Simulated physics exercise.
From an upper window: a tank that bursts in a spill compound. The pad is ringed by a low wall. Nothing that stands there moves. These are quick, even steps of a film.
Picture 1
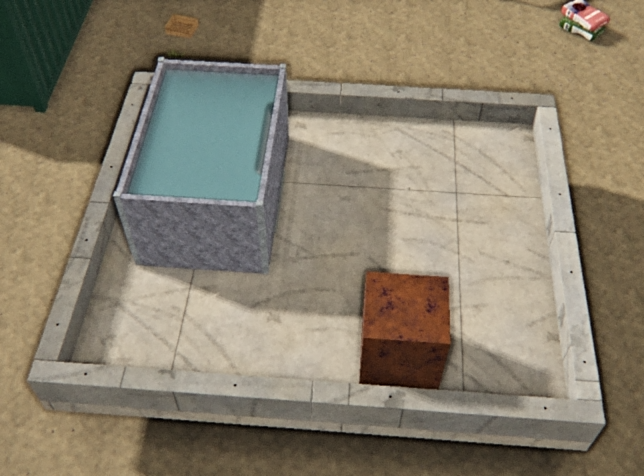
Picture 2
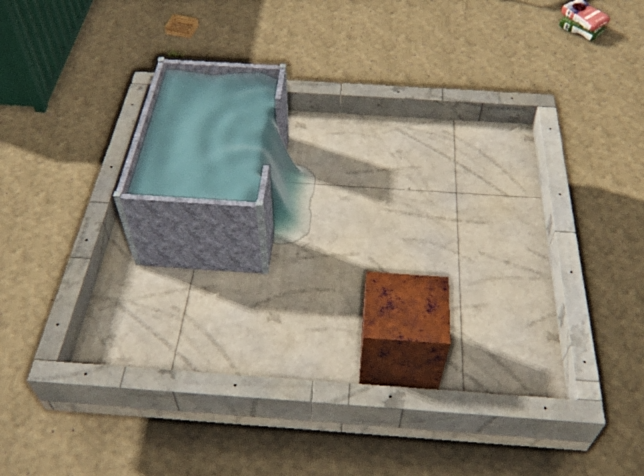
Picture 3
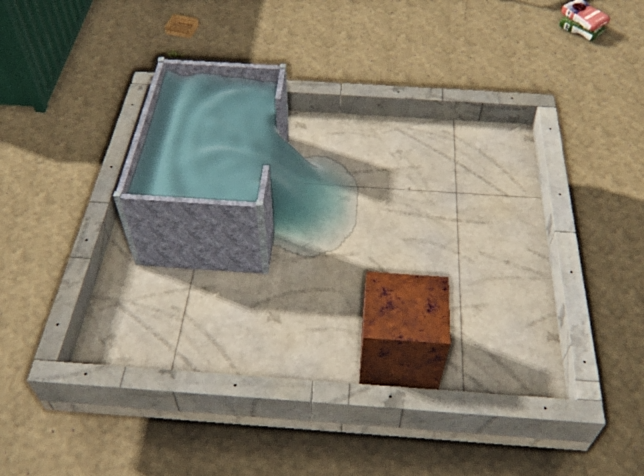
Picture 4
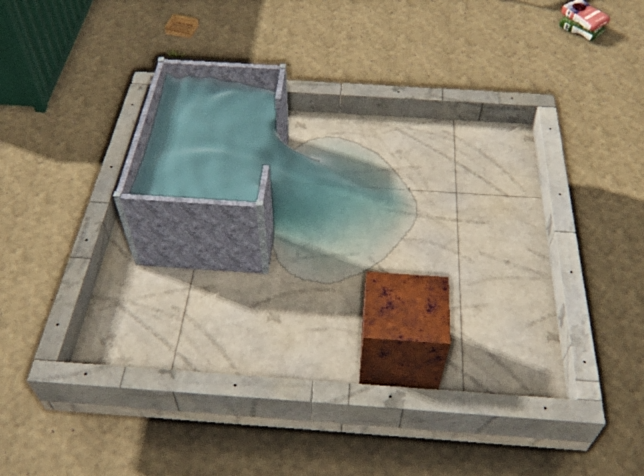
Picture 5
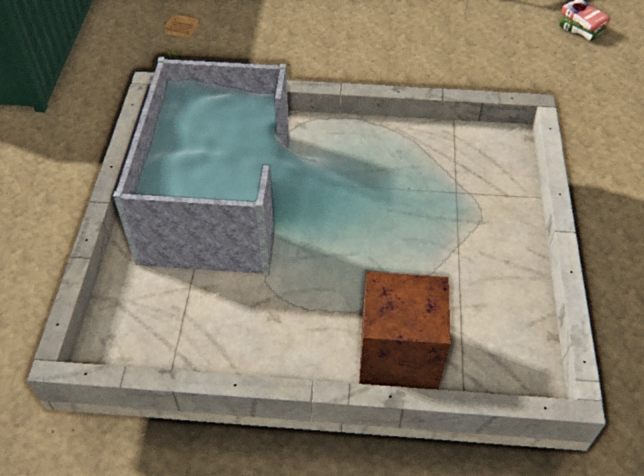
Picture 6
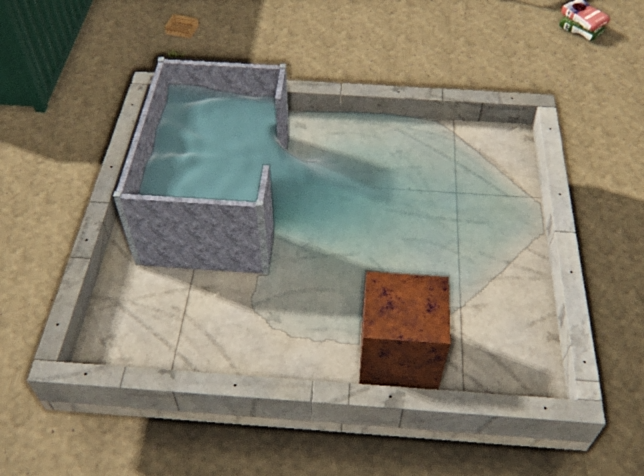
Walled concrete pad, seen from above, with teal water pouring through a gap in a grey tank and spreading rightward past a rusty block.
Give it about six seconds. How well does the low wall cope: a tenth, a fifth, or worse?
It loses under a tenth.
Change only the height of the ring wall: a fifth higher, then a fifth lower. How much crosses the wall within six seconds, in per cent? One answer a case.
Roughly 4 per cent, then 14 per cent.
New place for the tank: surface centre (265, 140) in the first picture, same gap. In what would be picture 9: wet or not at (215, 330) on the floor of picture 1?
Answer: Not flooded.
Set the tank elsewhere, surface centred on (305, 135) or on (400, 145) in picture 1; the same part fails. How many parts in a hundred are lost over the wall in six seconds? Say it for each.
In turn 14 and 24 per cent.
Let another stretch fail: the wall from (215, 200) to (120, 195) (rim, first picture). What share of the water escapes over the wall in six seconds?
I make it 20 per cent.
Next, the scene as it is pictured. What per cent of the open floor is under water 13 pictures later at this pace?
About 70 per cent.
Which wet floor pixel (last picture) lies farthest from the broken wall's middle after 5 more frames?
At about (564, 412).
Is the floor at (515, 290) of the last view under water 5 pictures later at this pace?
Verdict: Under water.
A moment on, water covers 55 % of the floor; the low wall has let 0 % over.
Next, water covers 60 % of the floor; the low wall has let 1 % over.
Then, water covers 60 % of the floor; the low wall has let 7 % over.
Later, water covers 75 % of the floor; the low wall has let 8 % over.
In the end, water covers 80 % of the floor; the low wall has let 8 % over.
